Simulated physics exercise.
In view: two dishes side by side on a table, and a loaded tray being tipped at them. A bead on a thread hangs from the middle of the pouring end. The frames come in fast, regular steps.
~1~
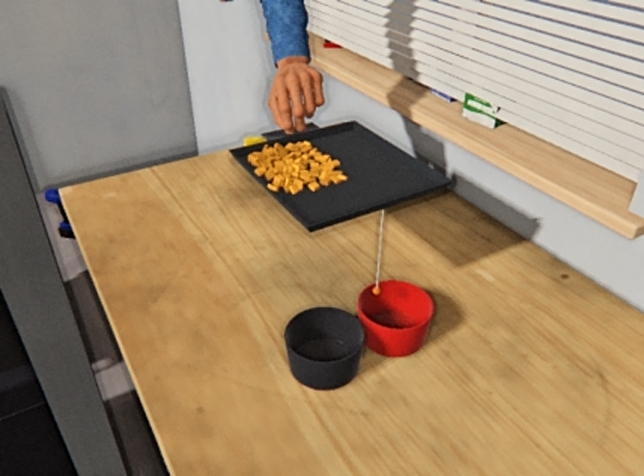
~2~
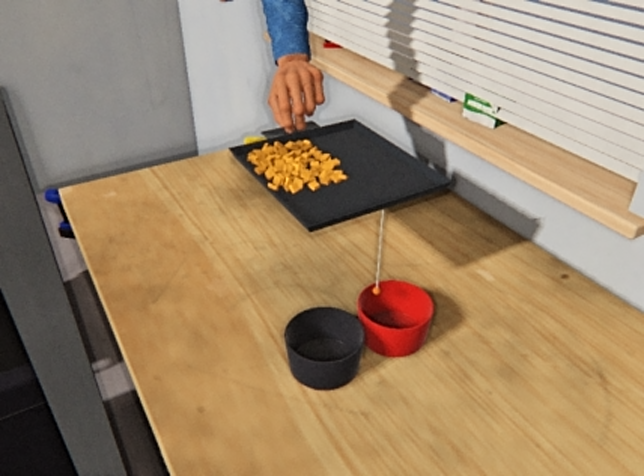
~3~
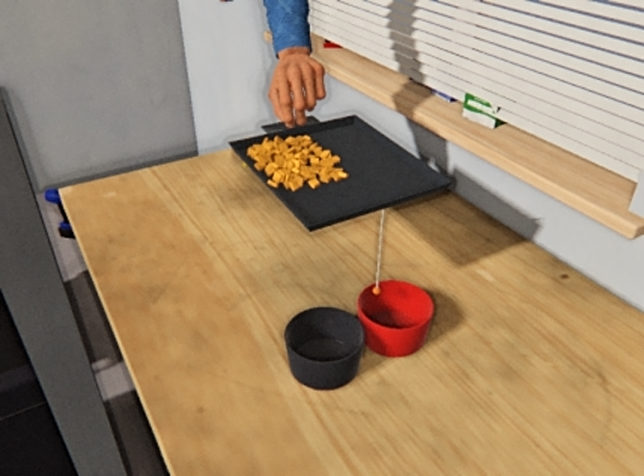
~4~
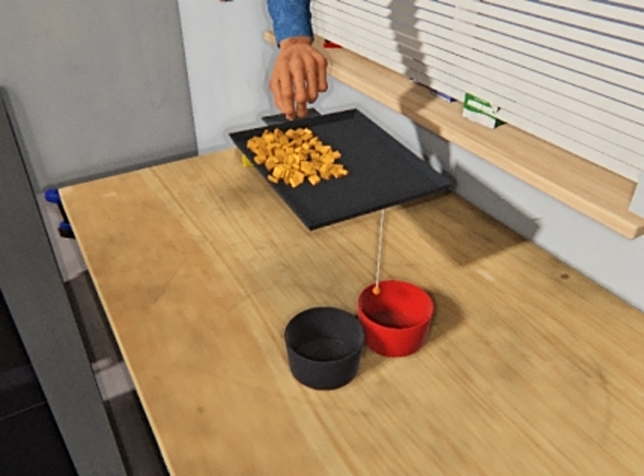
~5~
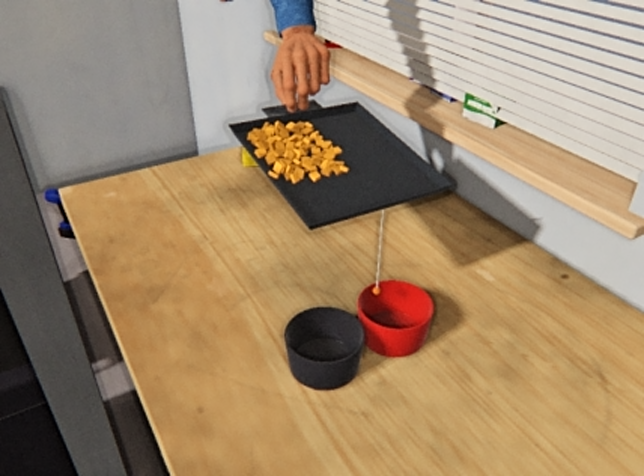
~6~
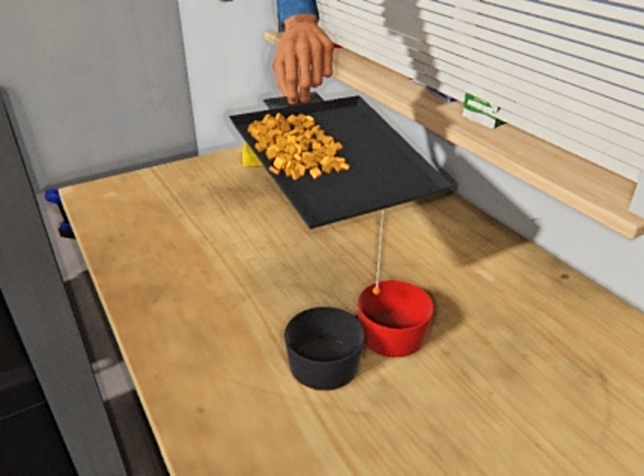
Hand gradually raising the back edge of a dark tray of small orange crackers above black and red dishes on a wooden table.
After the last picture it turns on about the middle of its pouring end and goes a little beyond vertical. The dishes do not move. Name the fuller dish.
It favours the right-hand dish.
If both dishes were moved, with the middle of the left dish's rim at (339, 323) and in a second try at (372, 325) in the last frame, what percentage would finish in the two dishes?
Roughly 60 per cent, and 80 per cent.
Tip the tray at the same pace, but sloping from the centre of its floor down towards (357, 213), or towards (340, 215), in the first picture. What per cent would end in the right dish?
In turn 0 and 0 in a hundred.
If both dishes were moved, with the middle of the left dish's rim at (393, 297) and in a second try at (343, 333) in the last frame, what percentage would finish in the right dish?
The first gives 10 %, the second 60 %.
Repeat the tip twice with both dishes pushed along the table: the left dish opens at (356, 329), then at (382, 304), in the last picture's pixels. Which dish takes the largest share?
In turn: The dish on the right; left.
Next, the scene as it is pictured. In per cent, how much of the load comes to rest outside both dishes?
About 40 per cent.
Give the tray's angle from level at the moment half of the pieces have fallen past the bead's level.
At some 90 degrees.
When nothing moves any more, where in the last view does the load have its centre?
At about (404, 339).
Just after the last frame, tray tipped steeply; the larger part on the tray; roughly a quarter in the air.
A moment on, tray tipped right over; about a tenth on the tray; about a tenth in the left dish; roughly a quarter in the right dish; roughly a quarter outside both; roughly a quarter in the air.
Further on, tray tipped past a quarter turn; about a tenth in the left dish; roughly half in the right dish; roughly half outside both.
When it is over, tray tipped past a quarter turn; about a tenth in the left dish; roughly half in the right dish; roughly half outside both.
